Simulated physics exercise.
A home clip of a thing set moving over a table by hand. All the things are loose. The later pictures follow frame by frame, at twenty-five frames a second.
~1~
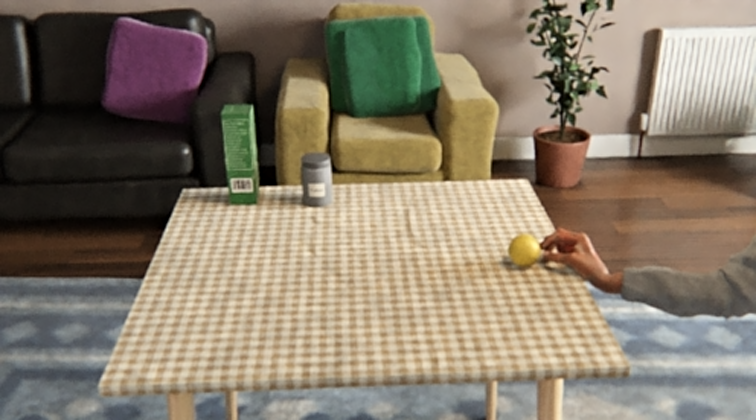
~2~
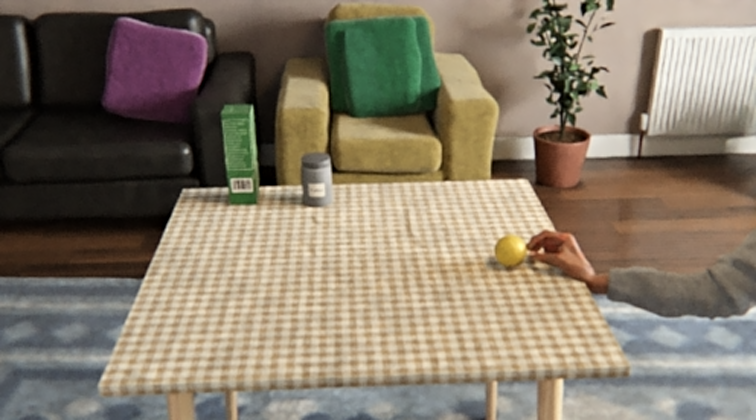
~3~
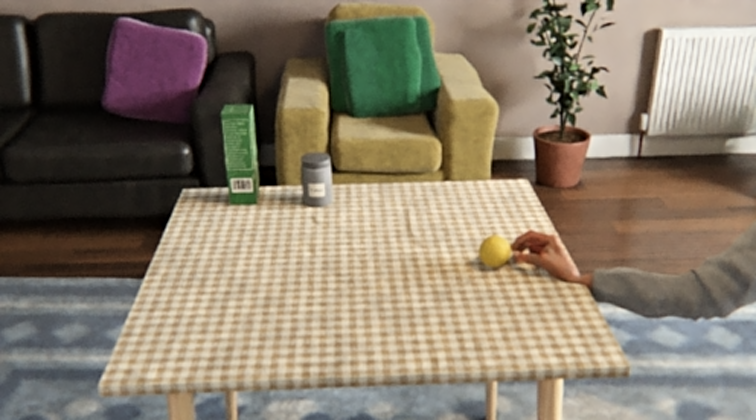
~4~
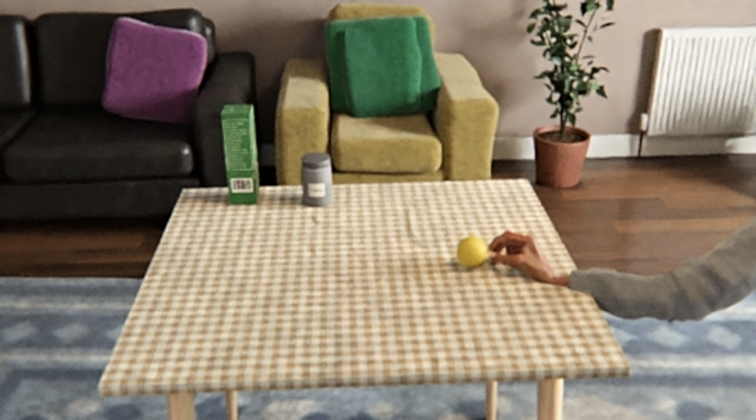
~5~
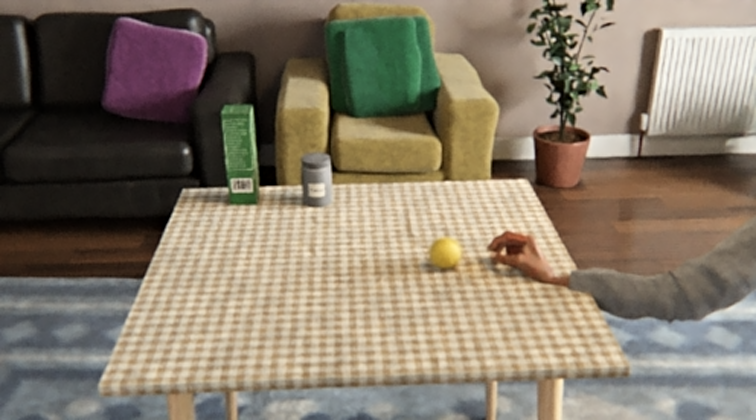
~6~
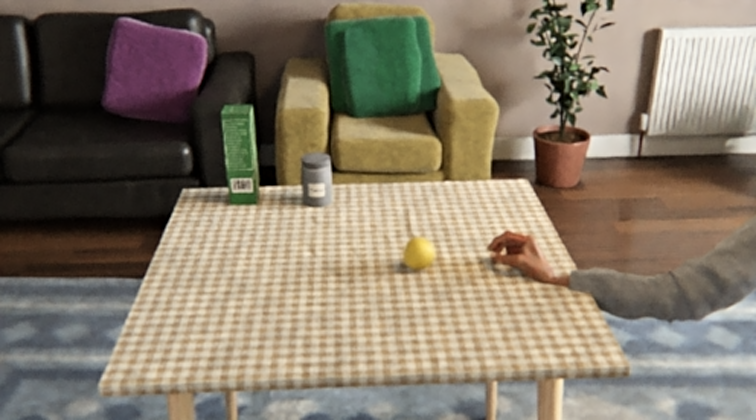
To begin with, a hand at the right side of a checked tabletop holds a yellow lemon, with a green box and a gray container standing near the back edge. The hand pushes the lemon leftward, then stays back as the lemon rolls on toward the middle of the table.
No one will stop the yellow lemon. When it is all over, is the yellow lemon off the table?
The yellow lemon falls off the table.
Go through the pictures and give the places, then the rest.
Under the hand; yellow lemon (524, 250), in the first picture.
Under the hand; yellow lemon (510, 251), in the second picture.
Under the hand; yellow lemon (495, 251), in the third picture.
Yellow lemon (472, 252), in the fourth picture.
Yellow lemon (445, 253) moved about its own width, in the fifth picture.
Yellow lemon (418, 254) moved well along, in the sixth picture.
Then, 0.40 s later than the last frame, yellow lemon moved well along near (168, 261).
Then, 0.90 s later than the last frame, yellow lemon now off the table.
When it is over, off the table, yellow lemon.
